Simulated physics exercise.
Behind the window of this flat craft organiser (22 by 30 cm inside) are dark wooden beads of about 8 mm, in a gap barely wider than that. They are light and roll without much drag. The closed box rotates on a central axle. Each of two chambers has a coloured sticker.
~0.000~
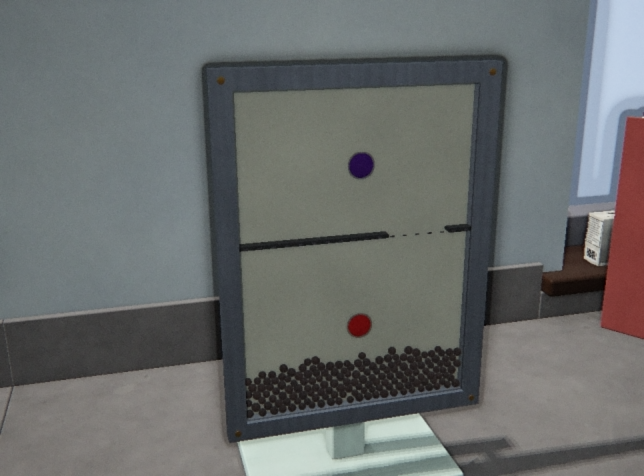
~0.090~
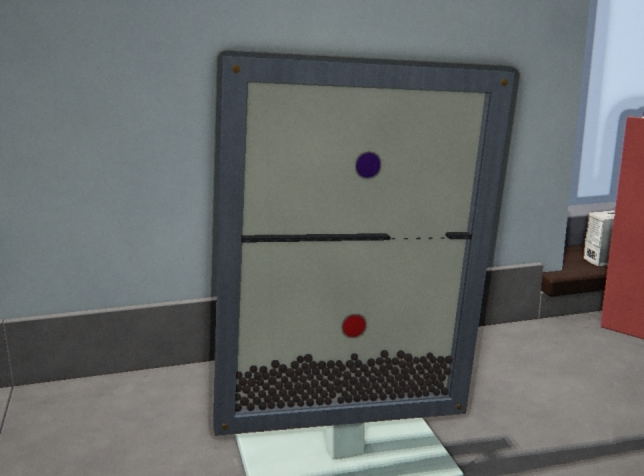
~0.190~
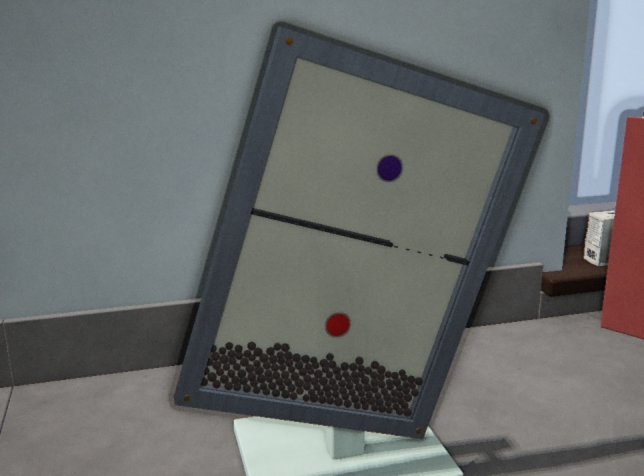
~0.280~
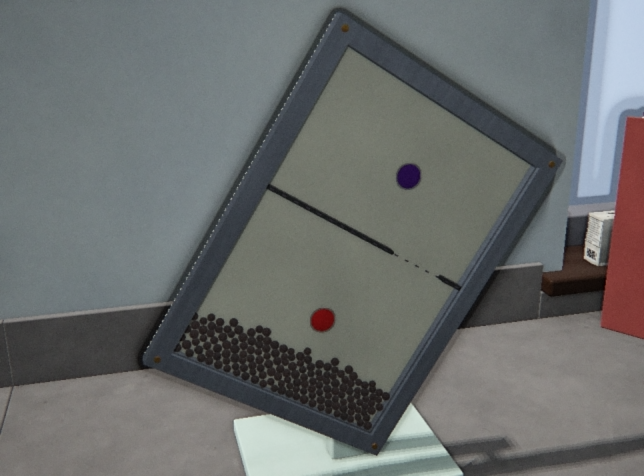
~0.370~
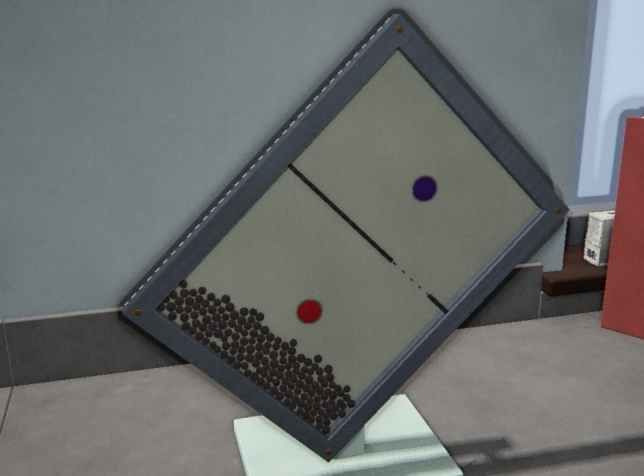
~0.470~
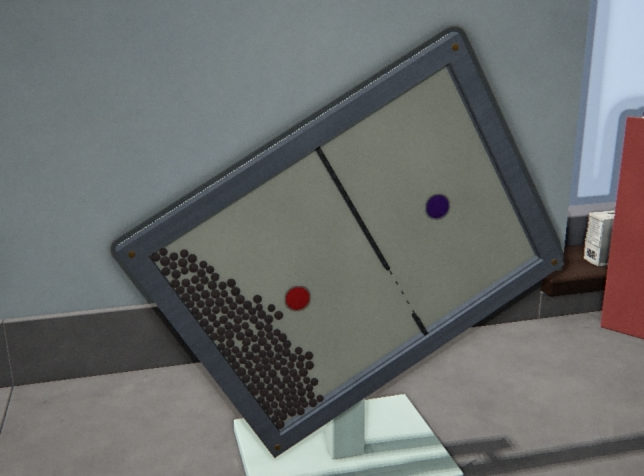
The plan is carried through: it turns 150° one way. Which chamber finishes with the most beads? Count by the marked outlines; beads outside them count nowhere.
The one marked purple.
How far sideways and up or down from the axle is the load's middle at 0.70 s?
About 10 cm left and 5 cm below.
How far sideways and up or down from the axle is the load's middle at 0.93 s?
Some 8 cm left and 4 cm below.
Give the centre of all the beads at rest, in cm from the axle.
About 2 cm left and 11 cm below.
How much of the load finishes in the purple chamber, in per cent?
Roughly 85 per cent.
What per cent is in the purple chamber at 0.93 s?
Some 20 per cent.
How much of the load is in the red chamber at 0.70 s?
Some 100 per cent.
After 0.70 s, it stands 95° clockwise; the beads' middle is 10 cm left of and 5 cm below the centre; red 100 %.
After 0.93 s, it stands 130° clockwise; the beads' middle is 8 cm left of and 4 cm below the centre; red 80 %, purple 20 %.
After 1.13 s, it stands 150° clockwise; the beads' middle is 6 cm left of and 5 cm below the centre; red 60 %, purple 40 %.
At rest by 2.7 s, it stands 150° clockwise; red 15 %, purple 85 %.
